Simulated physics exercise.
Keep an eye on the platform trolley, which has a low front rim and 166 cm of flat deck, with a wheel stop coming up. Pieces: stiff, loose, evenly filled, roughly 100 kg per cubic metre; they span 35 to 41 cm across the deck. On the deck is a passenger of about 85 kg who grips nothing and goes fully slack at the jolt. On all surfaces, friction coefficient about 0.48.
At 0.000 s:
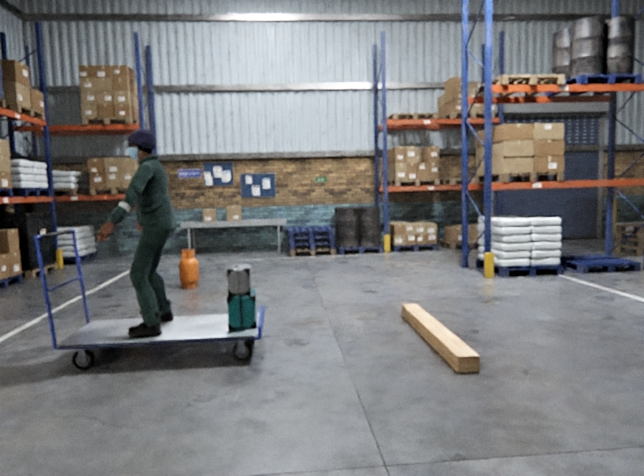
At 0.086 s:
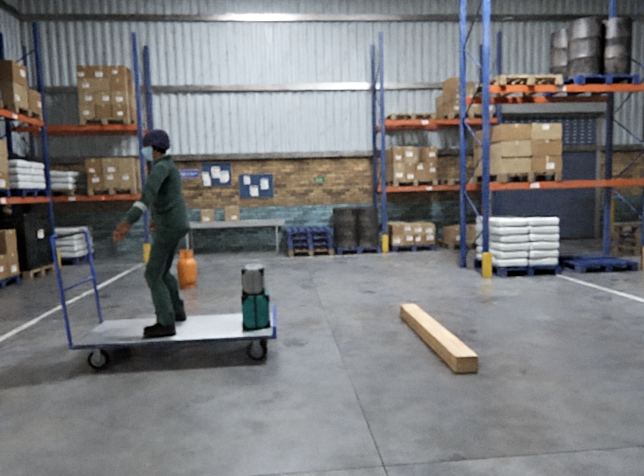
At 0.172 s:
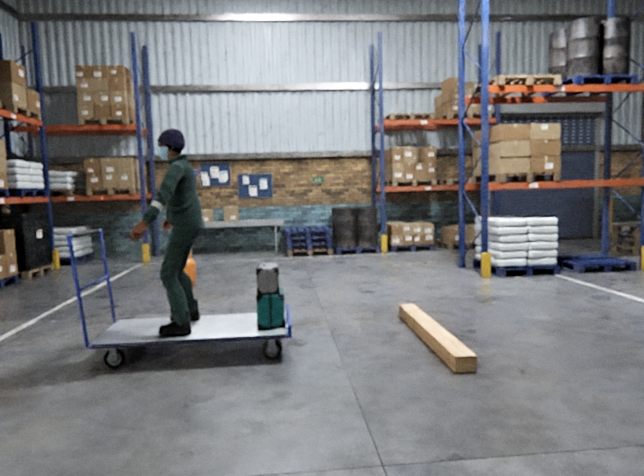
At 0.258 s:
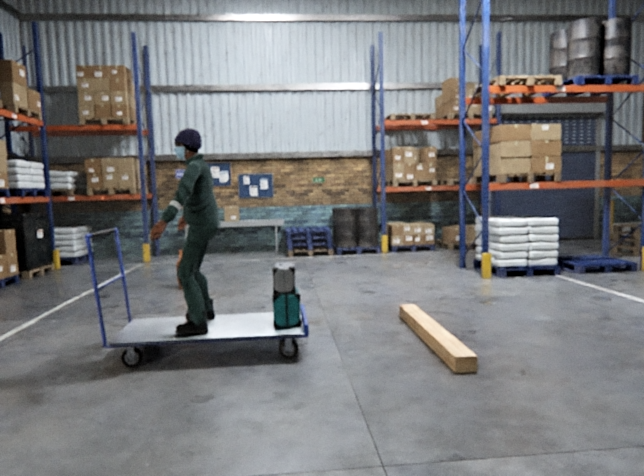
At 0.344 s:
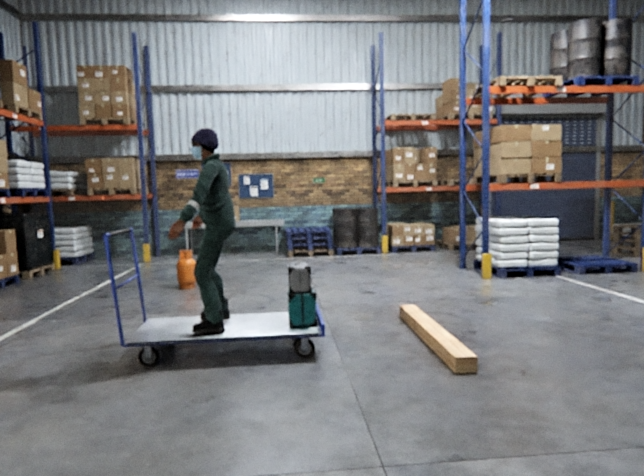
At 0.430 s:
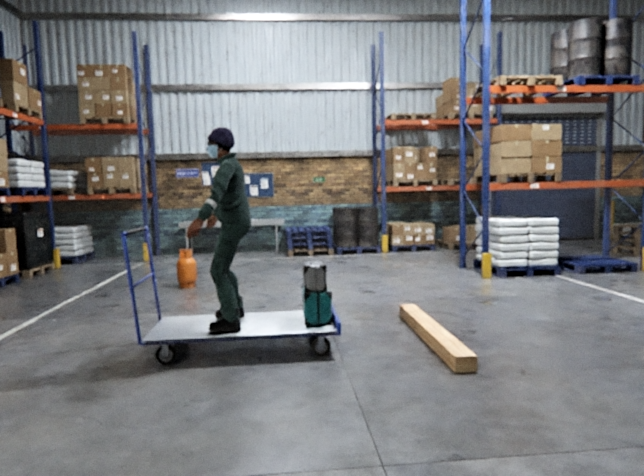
A platform trolley rolls to the right across a warehouse floor, carrying a standing worker in green overalls and a grey-and-green load near its front edge. The worker leans back at first with arms held out, then straightens and bends the knees slightly as the trolley draws nearer a wooden beam.
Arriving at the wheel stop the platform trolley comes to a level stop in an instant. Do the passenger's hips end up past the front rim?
Yes: It is no longer carried.
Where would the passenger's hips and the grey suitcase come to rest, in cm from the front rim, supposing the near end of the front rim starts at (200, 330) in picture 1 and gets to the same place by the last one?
Rest points: Hips at 70 cm past, grey at 520 cm past.
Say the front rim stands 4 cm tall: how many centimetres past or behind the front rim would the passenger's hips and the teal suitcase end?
So the hips carry on 10 cm beyond the rim, while the teal one stops 20 cm short of it.
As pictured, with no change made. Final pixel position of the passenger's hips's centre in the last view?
End point: About (442, 301) px.
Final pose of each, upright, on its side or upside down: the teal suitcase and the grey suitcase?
At rest: Teal upright, grey on its side.
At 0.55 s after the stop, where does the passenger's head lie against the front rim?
20 cm behind the rim.
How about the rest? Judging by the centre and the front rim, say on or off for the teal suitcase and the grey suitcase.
End result - teal: Stays; grey: Goes over.
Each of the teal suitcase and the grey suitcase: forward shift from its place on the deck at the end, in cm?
The teal one ends 0 cm forward and the grey one 100 cm forward.
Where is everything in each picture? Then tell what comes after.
In the first frame, hips (158, 225), grey suitcase (240, 279), rim corner (260, 335); 0 cm covered, 163 to go.
In the second frame, hips (172, 225), grey suitcase (254, 279), rim corner (274, 335); 14 cm covered, 149 to go.
In the third frame, hips (187, 224), grey suitcase (268, 278), rim corner (290, 334); 28 cm covered, 135 to go.
In the fourth frame, hips (203, 224), grey suitcase (284, 278), rim corner (307, 333); 42 cm covered, 121 to go.
In the fifth frame, hips (219, 223), grey suitcase (299, 277), rim corner (323, 332); 57 cm covered, 107 to go.
In the sixth frame, hips (235, 222), grey suitcase (314, 276), rim corner (340, 331); 71 cm covered, 92 to go. Speed about 1.6 m/s.
Impact comes at 0.99 s.
After 1.54 s the passenger's hips are 14 cm behind the rim, near (417, 270) in the last picture's view.
After 1.99 s the passenger's hips are 2 cm past the rim, near (433, 271) in the last picture's view.
When all is still (4.6 s), past the rim, grey suitcase and the passenger's hips; behind it, teal suitcase.
